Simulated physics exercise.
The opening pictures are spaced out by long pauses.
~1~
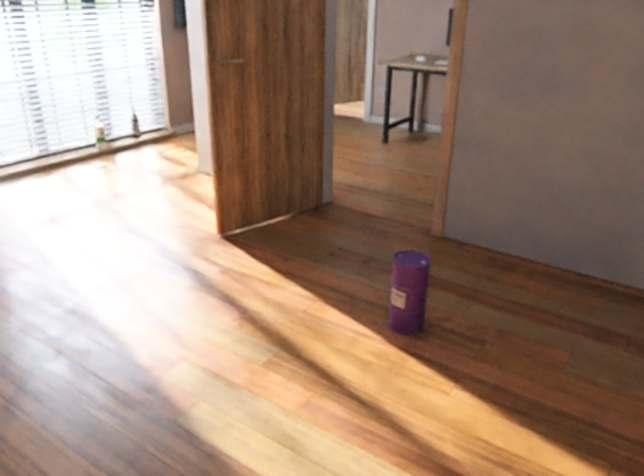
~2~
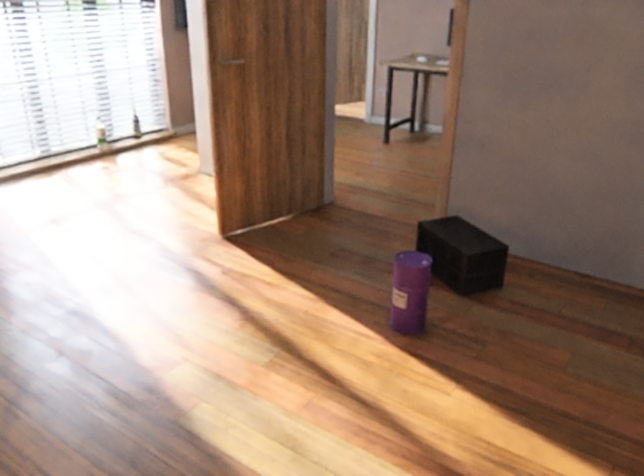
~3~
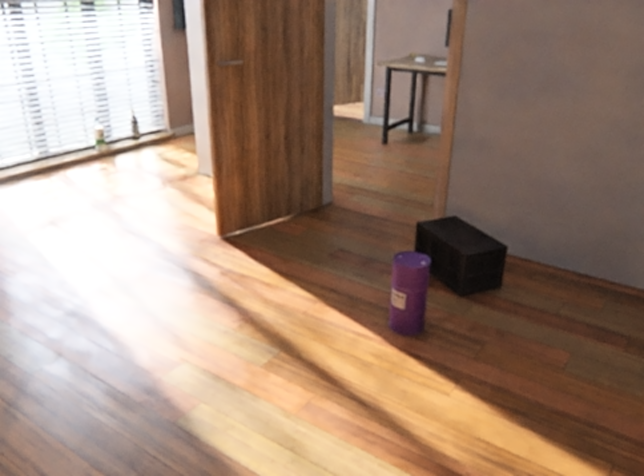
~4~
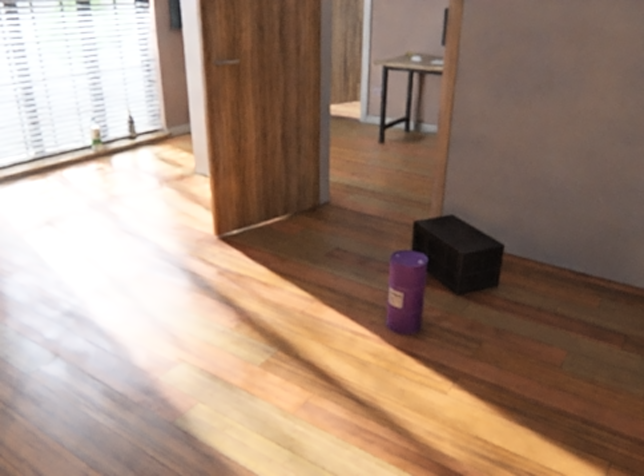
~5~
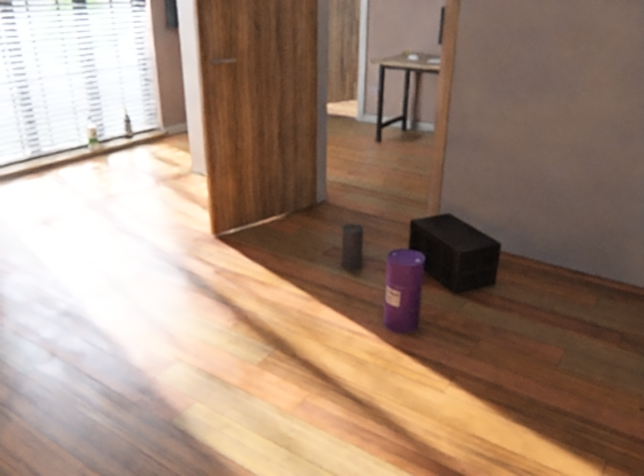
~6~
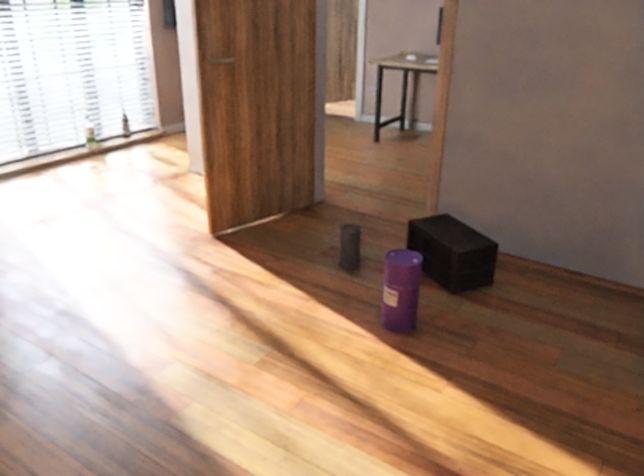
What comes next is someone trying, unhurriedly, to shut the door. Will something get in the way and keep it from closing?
The door finds its frame.
Then, 0.80 s past the last view, open by 70°.
Then, 1.20 s past the last view, open by 34°.
Finally, open by 0°; all 3 still in place. Final places as the last picture's camera would see them, grey roll near (350, 247).
